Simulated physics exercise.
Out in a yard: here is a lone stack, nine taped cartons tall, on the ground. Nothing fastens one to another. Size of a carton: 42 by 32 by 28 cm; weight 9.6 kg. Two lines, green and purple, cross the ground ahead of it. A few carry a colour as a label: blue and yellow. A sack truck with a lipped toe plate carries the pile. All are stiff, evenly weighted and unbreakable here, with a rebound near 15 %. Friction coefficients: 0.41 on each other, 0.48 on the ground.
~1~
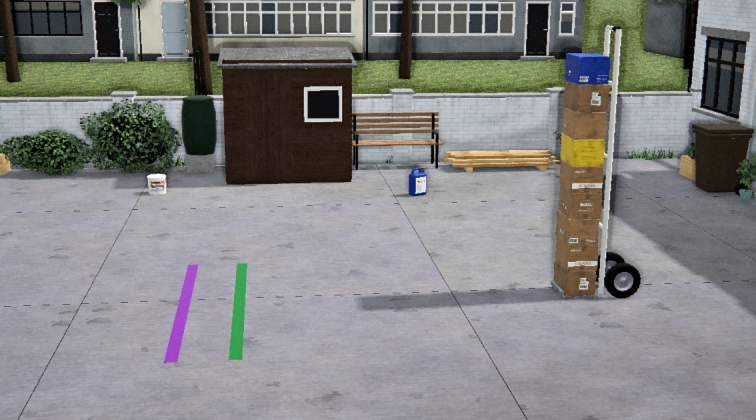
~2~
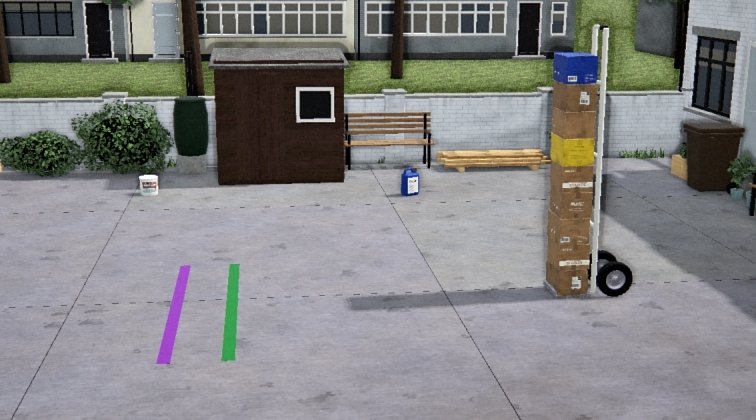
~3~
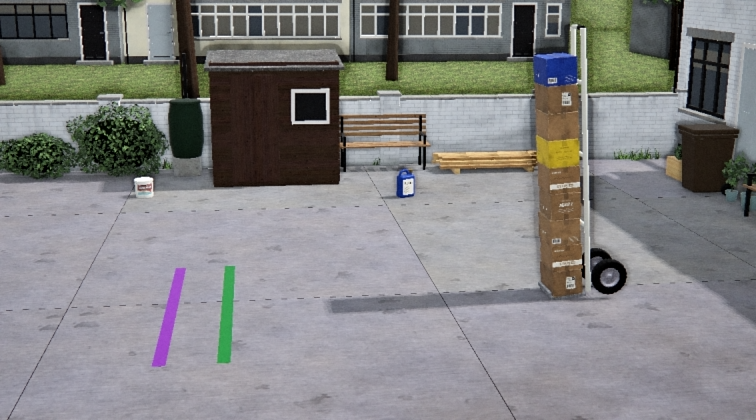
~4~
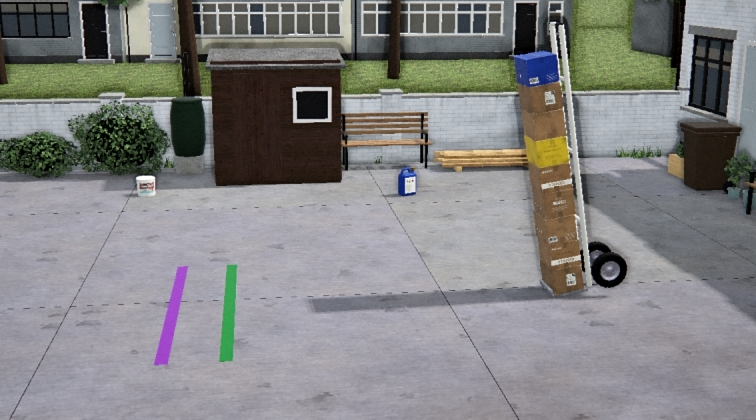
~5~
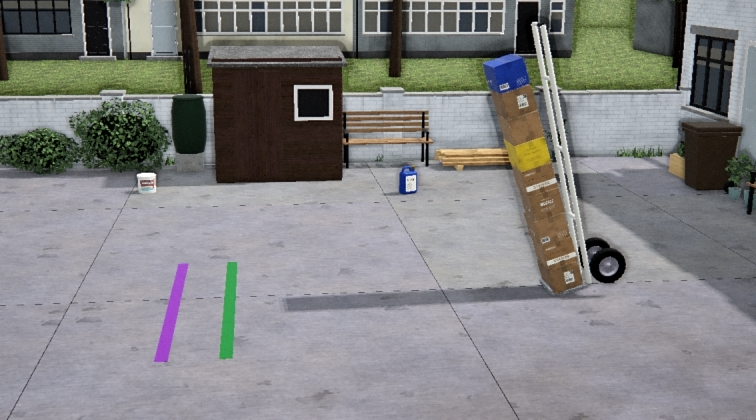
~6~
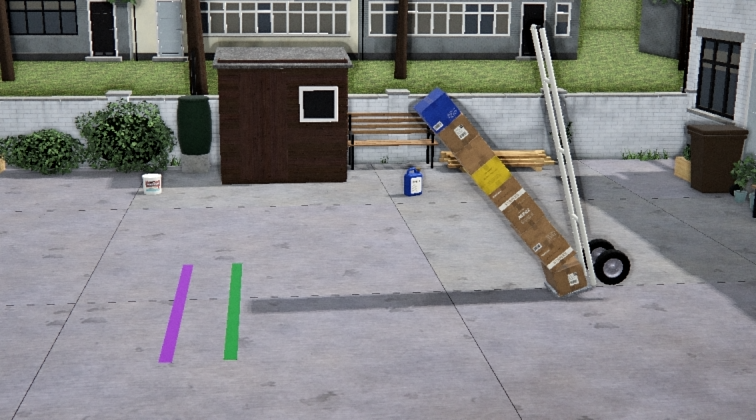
A tall stack of taped cartons stood upright on a sack truck in a yard, then leaned left with the truck, and tilted further left, away from the frame, its blue carton dropping lower.
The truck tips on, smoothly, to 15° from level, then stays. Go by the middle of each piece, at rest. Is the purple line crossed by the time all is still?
Outcome: Nothing gets past the purple line.
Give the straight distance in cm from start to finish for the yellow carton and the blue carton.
Moved: Yellow 220, blue 350.
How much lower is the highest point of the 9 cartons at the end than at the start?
About 195 cm.
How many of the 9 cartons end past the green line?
It comes to 0.
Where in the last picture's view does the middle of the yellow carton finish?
Around (415, 284).
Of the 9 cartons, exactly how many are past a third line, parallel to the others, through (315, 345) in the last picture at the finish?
0 of them.
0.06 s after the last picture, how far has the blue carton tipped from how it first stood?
About 50°.
Then, 0.06 s on from the sixth picture, none of the 9 cartons past the purple line, 9 disturbed; yellow carton tipped 46°, 28 cm lower; blue carton tipped 46°, 53 cm lower.
Then, 0.17 s on from the sixth picture, none of the 9 cartons past the purple line, 9 disturbed; yellow carton tipped 59°, 49 cm lower; blue carton tipped 58°, 85 cm lower.
Then, 0.31 s on from the sixth picture, none of the 9 cartons past the purple line, 9 disturbed; yellow carton on its side; blue carton on its side.
Finally, none of the 9 cartons past the purple line, 9 disturbed; yellow carton on its side; blue carton on its side. The farthest middle lies 1.43 m short of that line. Seen by the last camera, middles, yellow carton near (415, 284), blue carton near (319, 287).
